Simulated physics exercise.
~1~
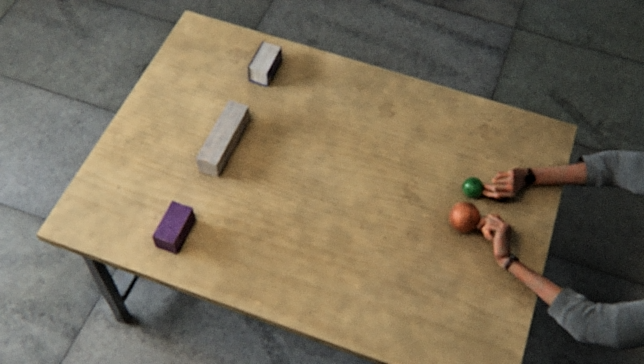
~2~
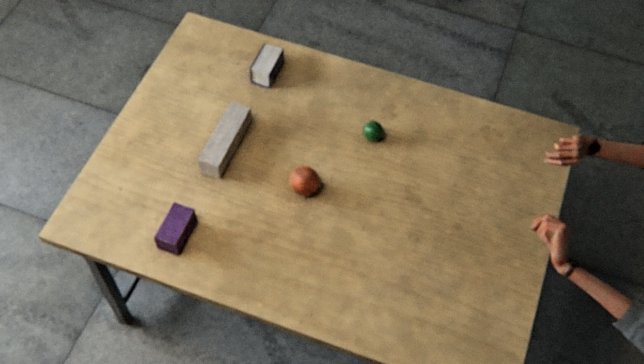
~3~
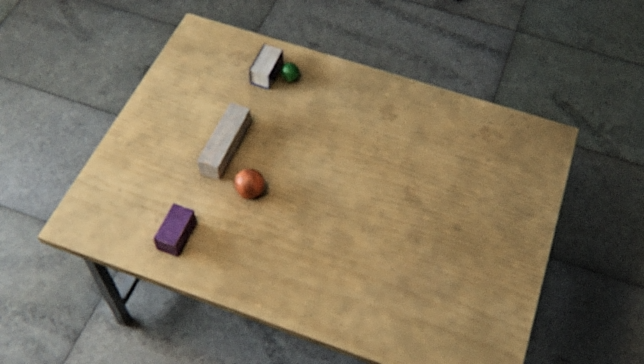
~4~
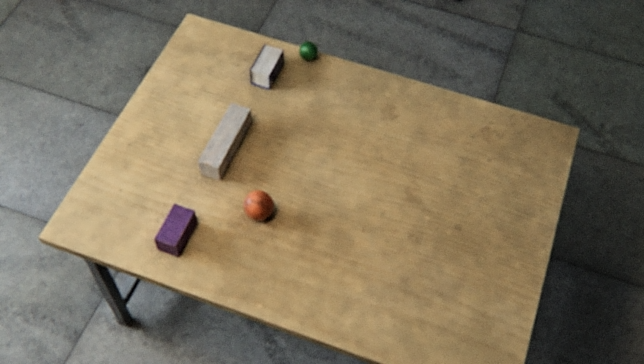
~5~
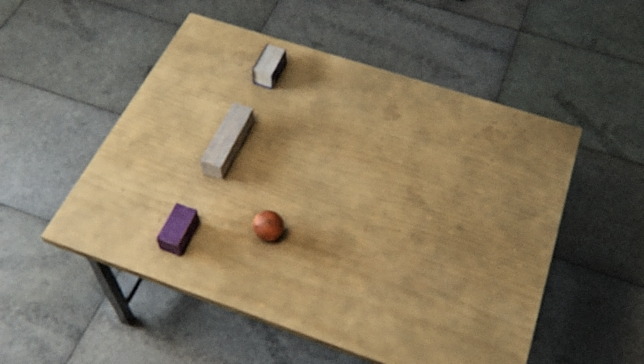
Two balls, one orange and one green, were rolled by a pair of hands across a wooden table toward gaps between three blocks, but both bounced back, the green one disappearing from view past the far edge and the orange one drifting nearer the front.
